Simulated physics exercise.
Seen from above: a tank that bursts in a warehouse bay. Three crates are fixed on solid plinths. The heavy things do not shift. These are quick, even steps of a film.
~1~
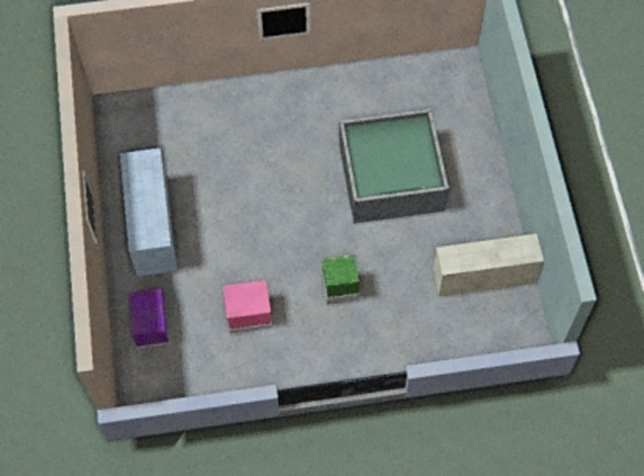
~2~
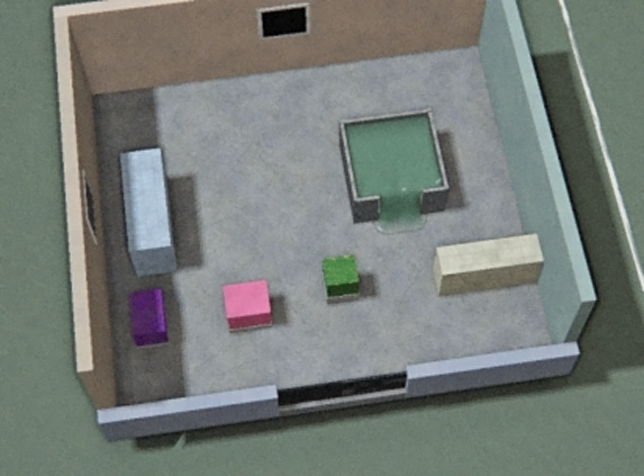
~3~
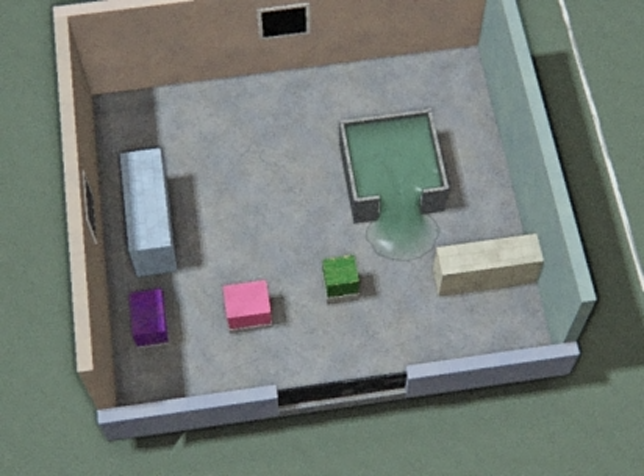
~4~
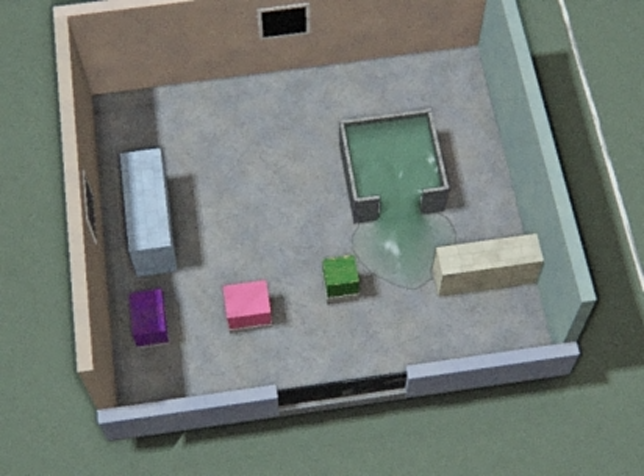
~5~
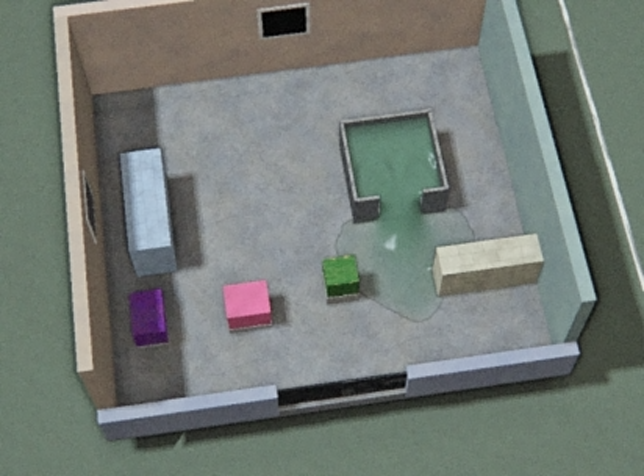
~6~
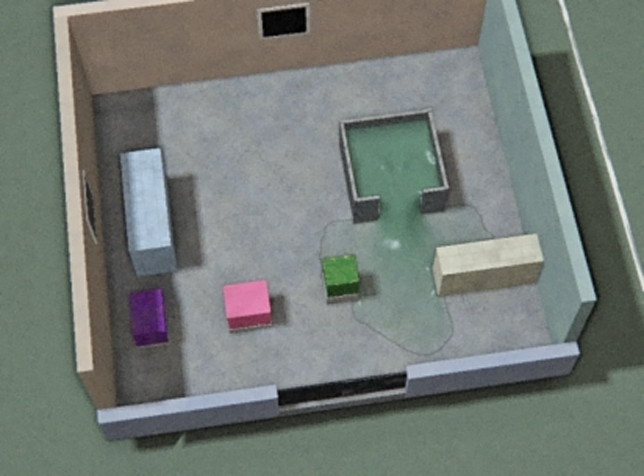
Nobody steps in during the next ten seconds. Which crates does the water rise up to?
The green crate stays dry; the pink crate stays dry; the purple crate gets wet.
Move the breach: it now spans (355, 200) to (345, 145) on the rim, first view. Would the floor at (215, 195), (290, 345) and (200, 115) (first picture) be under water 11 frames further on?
In turn: Wet, flooded, wet.
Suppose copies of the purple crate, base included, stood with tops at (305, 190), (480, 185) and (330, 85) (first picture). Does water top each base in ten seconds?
As listed: Escapes it, gets wet, keeps dry.
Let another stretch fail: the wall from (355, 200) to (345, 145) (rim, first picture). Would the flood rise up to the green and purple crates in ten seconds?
My reading: Green stays dry; purple gets wet.
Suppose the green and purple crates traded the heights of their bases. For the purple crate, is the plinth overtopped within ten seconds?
My reading: Purple is safe.
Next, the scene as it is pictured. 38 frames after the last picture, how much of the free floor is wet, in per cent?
Some 65 per cent.
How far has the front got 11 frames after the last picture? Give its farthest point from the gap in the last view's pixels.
I would point to (220, 406).
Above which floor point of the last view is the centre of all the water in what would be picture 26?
At about (392, 259).
A moment on, water covers 20 % of the floor; the green crate water round its plinth, the pink crate water round its plinth, the purple crate not reached.
Next, water covers 30 % of the floor; the green crate water round its plinth, the pink crate water round its plinth, the purple crate not reached.
Then, water covers 50 % of the floor; the green crate water round its plinth, the pink crate water round its plinth, the purple crate water round its plinth.
Later, water covers 65 % of the floor; the green crate water round its plinth, the pink crate water round its plinth, the purple crate water round its plinth.
In the end, water covers 95 % of the floor; the green crate stayed above the water, the pink crate stayed above the water, the purple crate was topped.
